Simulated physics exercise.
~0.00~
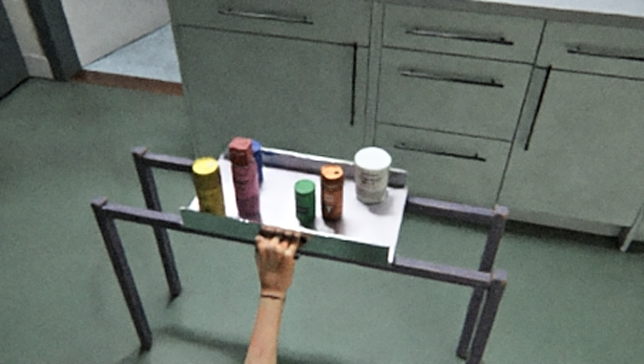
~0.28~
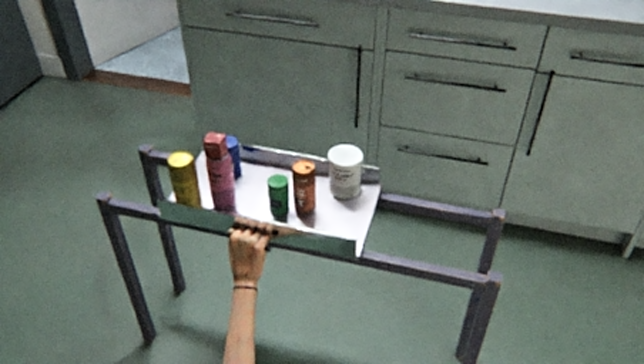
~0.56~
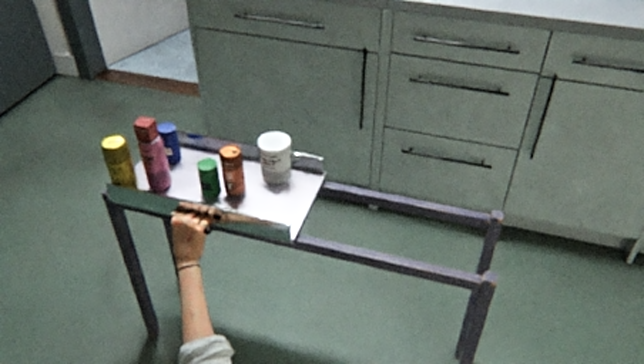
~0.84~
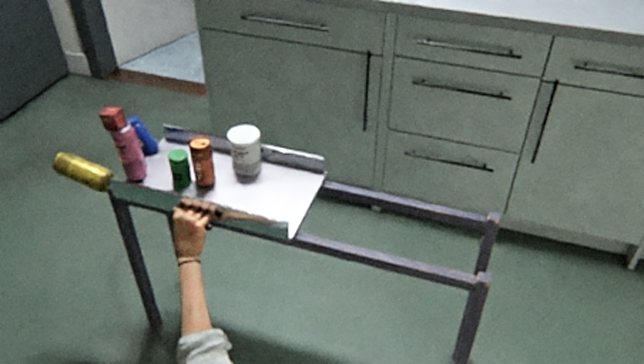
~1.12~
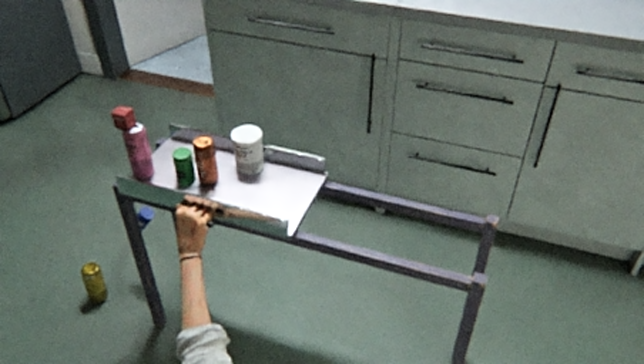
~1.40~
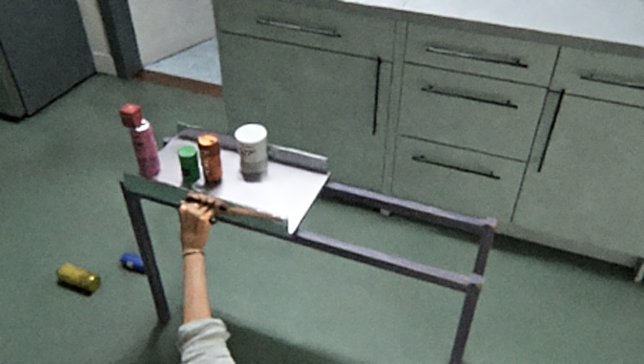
In a room with a green floor and pale grey-green cabinets, seen from above at an angle, a white tray with low rails sits on a dark metal frame. It holds a yellow can, a tall pink can, a blue shaker, a green shaker, an orange can and a white tin. A hand grips the near rail and slides the tray left until it stops at the frame's end. The yellow can tips off the left edge, and the blue shaker follows. Both end up lying on the floor, while the other containers stay upright on the tray.
